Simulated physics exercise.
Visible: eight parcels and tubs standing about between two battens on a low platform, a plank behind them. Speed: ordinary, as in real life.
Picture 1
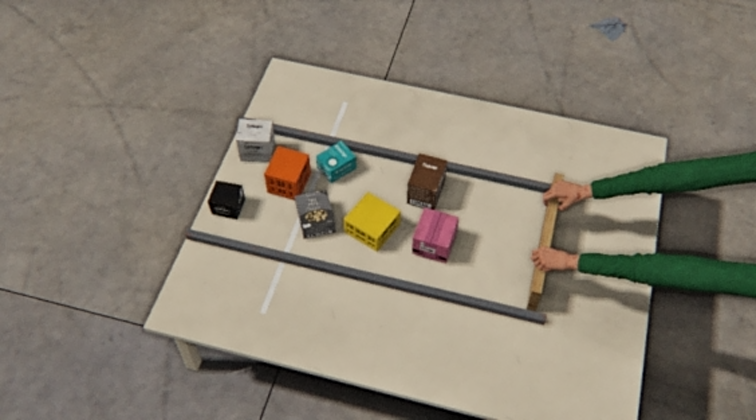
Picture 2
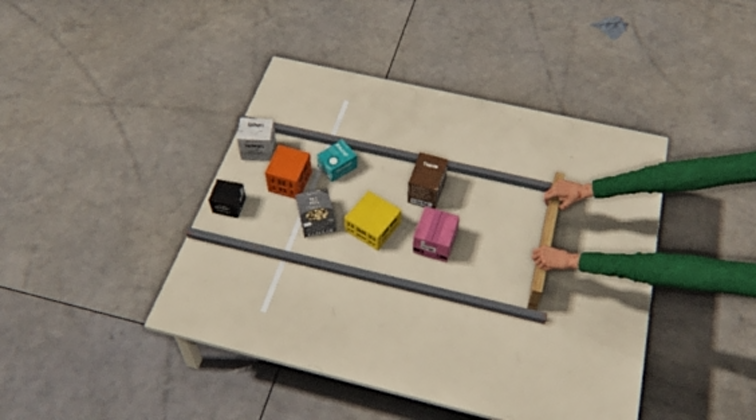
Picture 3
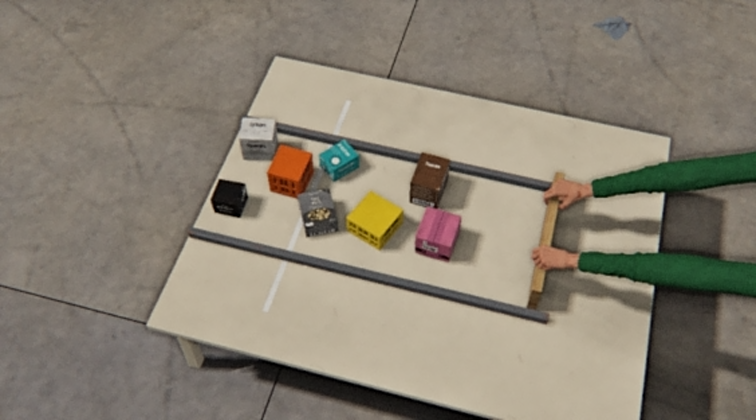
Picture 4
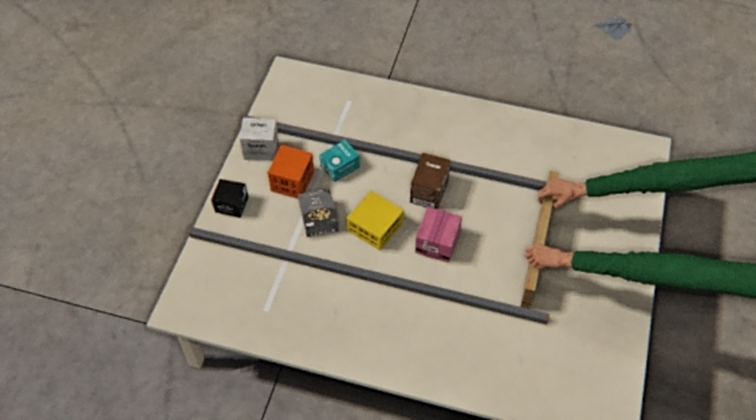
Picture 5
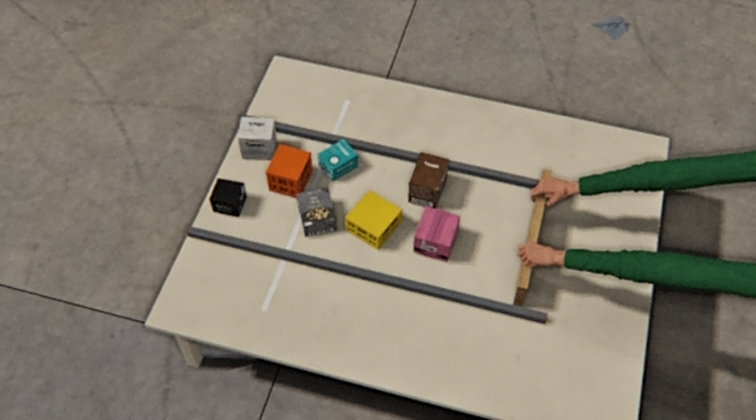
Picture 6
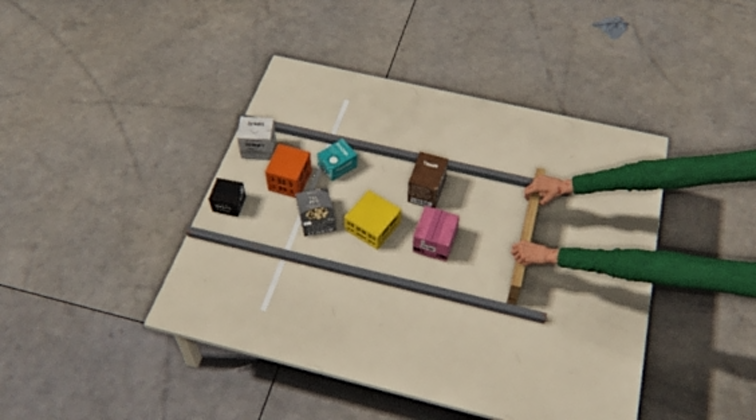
Two green-sleeved arms held a wooden plank between two dark rails on a pale platform, then slid it slightly left toward eight colourful boxes and crates, which stayed where they were.
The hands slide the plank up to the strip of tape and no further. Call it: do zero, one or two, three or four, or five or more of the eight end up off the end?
One or two end up off it.
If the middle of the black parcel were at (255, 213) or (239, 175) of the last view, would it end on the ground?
In order, it drops down; drops down.
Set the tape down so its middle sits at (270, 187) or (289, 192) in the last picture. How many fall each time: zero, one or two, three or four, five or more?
For each place: Either three or four; one or two.
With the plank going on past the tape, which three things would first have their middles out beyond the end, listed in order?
Black parcel, grey box, white box.
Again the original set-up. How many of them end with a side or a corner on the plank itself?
It adds up to 2.
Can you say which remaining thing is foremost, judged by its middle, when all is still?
It is the grey box.
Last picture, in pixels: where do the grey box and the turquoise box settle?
The grey box finishes at (212, 194); the turquoise box finishes at (285, 141).
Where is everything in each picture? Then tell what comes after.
The first picture shows black parcel (227, 200); white box (256, 141); orange crate (288, 174); plank (545, 241); tape (308, 199).
The second picture shows white box (257, 140); brown box (428, 181).
The third picture shows orange crate (291, 172); pink parcel (438, 235).
The fourth picture shows black parcel (230, 198); turquoise box (340, 161).
The fifth picture shows white box (258, 139); yellow crate (374, 220).
The sixth picture shows black parcel (227, 197); white box (257, 139); orange crate (289, 171); plank (526, 236); tape (309, 196).
Soon after, none off yet; black parcel at rest near (227, 197); white box at rest near (257, 139); orange crate at rest near (289, 171).
Then, none off yet; black parcel moved a little near (222, 196); white box moving near (256, 138); orange crate moved a little near (275, 164).
At rest, the number that fall off is one or two; fallen, black parcel.
